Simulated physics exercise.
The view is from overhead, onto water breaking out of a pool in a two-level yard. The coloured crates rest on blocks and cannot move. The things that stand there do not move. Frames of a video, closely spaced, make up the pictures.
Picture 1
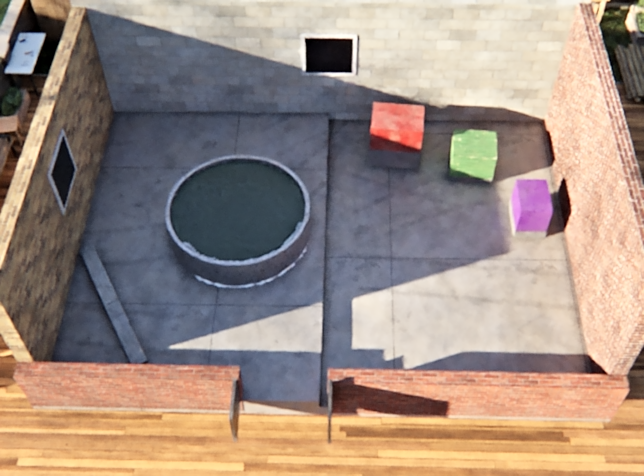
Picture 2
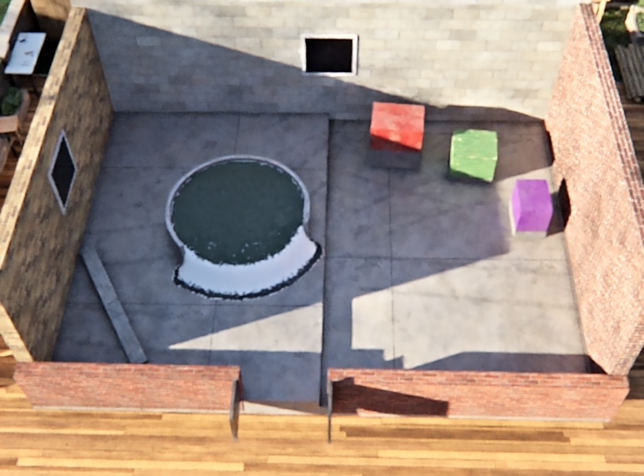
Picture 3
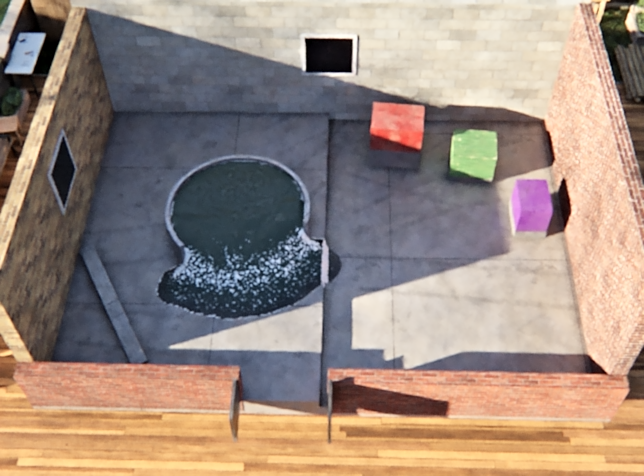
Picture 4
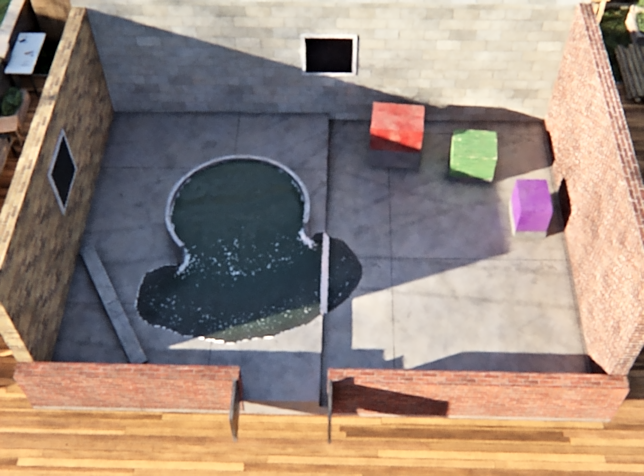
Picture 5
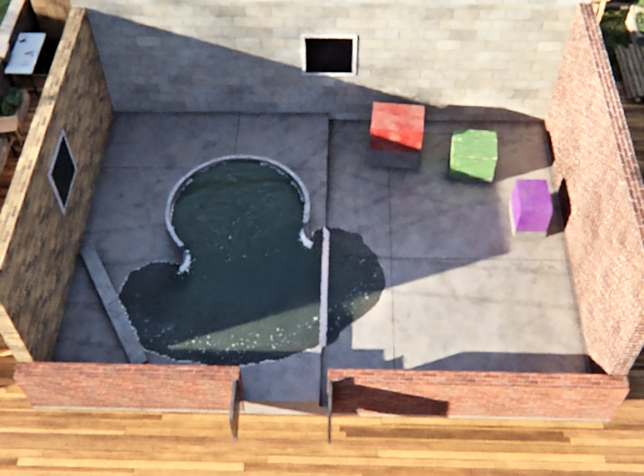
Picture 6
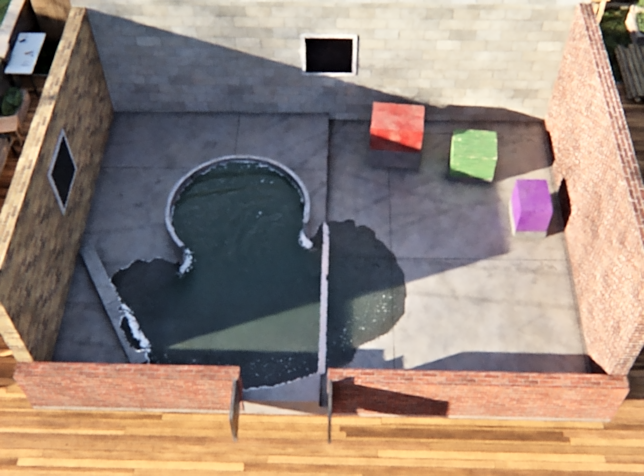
In a walled two-level yard seen from overhead, water bursts from the near side of a round pool and spreads across the paving, reaching the plank at left and crossing the step at right, while three coloured blocks stay still.
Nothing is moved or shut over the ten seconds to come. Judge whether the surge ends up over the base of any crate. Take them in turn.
The green crate keeps dry. The purple crate keeps dry. The red crate keeps dry.
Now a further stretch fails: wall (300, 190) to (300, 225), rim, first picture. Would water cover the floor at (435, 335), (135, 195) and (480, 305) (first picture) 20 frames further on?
Order as asked: Swamped, untouched, swamped.
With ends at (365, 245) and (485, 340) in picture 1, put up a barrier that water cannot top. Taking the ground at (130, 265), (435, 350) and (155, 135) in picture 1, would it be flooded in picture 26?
First inundated, then inundated, then unwetted.
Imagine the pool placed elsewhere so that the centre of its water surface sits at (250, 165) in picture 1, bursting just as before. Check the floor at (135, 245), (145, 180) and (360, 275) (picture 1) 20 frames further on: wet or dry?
First drenched; next unwetted; last drenched.
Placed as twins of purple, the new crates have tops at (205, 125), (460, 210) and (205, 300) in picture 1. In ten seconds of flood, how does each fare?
Listed in turn: Clear / clear / overtopped.
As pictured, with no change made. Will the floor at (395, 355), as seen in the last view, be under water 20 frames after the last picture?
That spot: Submerged.
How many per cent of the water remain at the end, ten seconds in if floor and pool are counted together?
68 % or so.
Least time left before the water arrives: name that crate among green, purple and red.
Simply the purple-painted one.
A moment on, water covers 30 % of the floor; the green crate not reached, the purple crate not reached, the red crate not reached.
Next, water covers 35 % of the floor; the green crate not reached, the purple crate not reached, the red crate not reached.
Then, water covers 40 % of the floor; the green crate not reached, the purple crate not reached, the red crate not reached.
Later, water covers 60 % of the floor; the green crate not reached, the purple crate water round its plinth, the red crate not reached.
In the end, water covers 85 % of the floor; the green crate stayed above the water, the purple crate stayed above the water, the red crate stayed above the water.
